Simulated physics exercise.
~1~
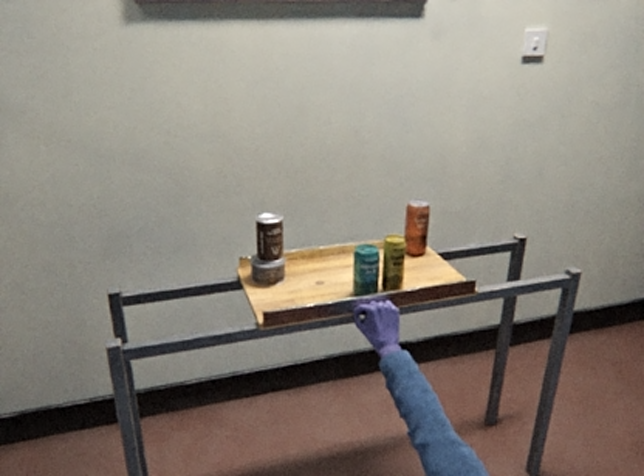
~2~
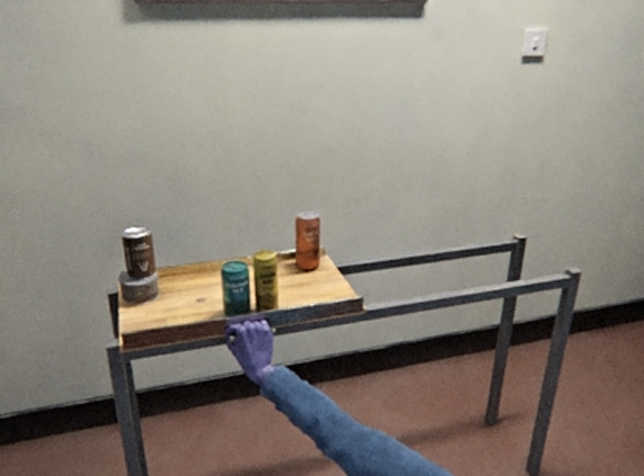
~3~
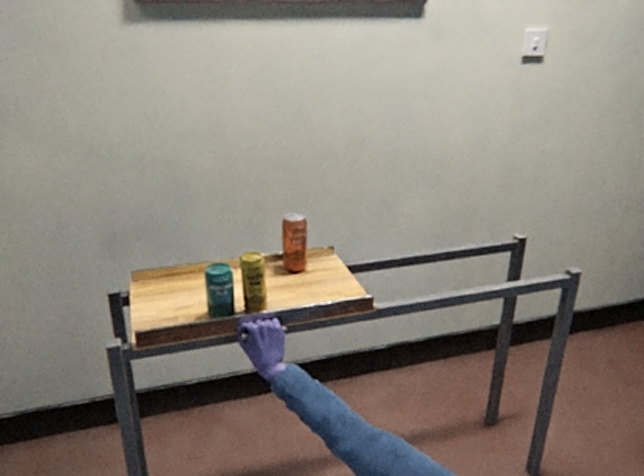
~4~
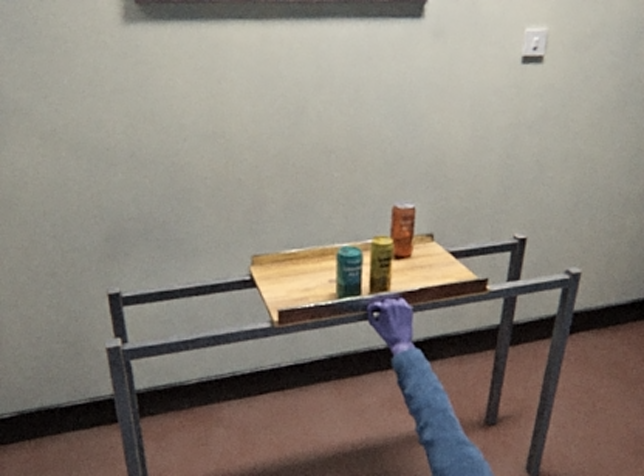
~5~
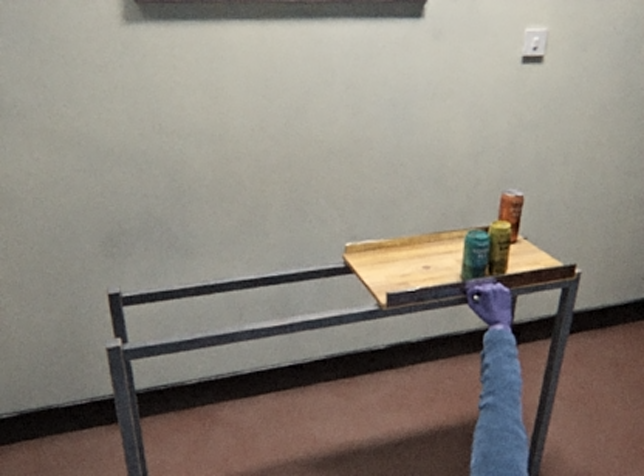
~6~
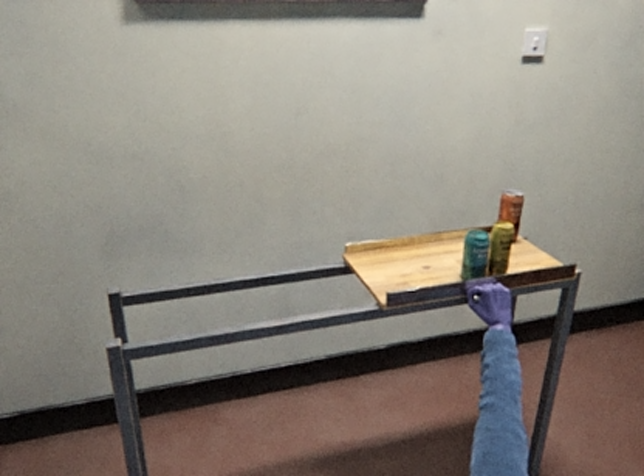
The video shows a gloved hand sliding a wooden tray of containers left along a metal frame, where the brown tin and grey tub disappear from the tray, then moving it to the right end, where the turquoise, yellow and orange cans remain upright on it.
